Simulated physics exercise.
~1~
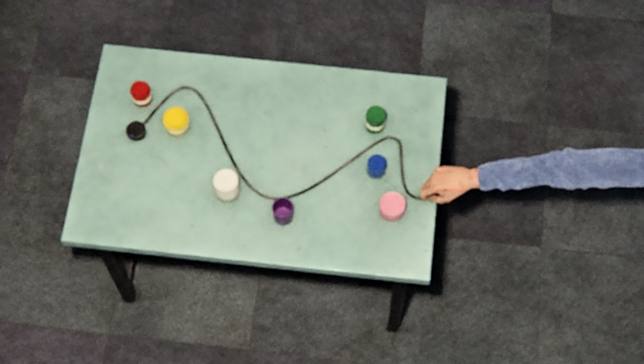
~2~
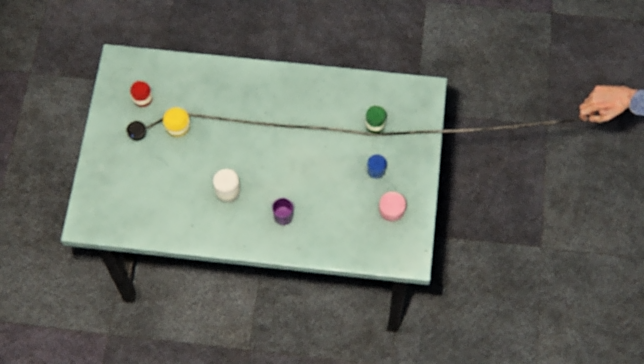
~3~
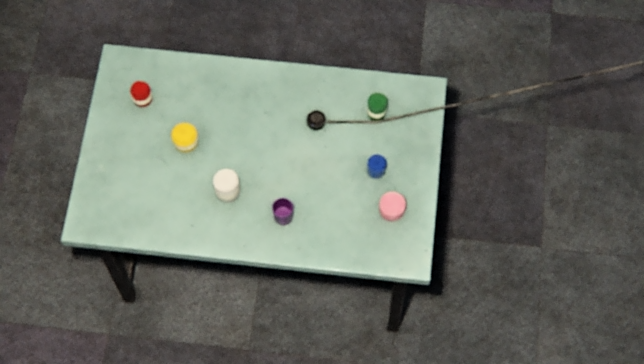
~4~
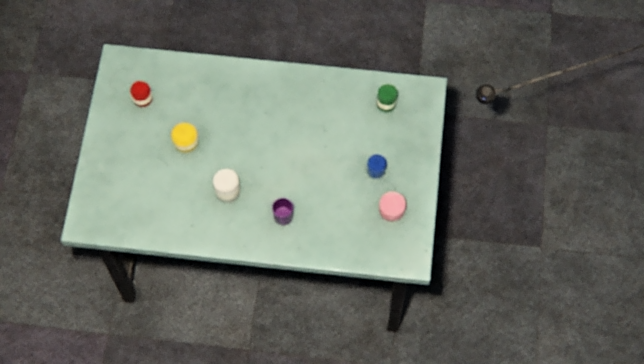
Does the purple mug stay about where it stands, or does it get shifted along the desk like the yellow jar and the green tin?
The purple mug stays practically where it is. The yellow jar and the green tin are each shifted a moderate way.
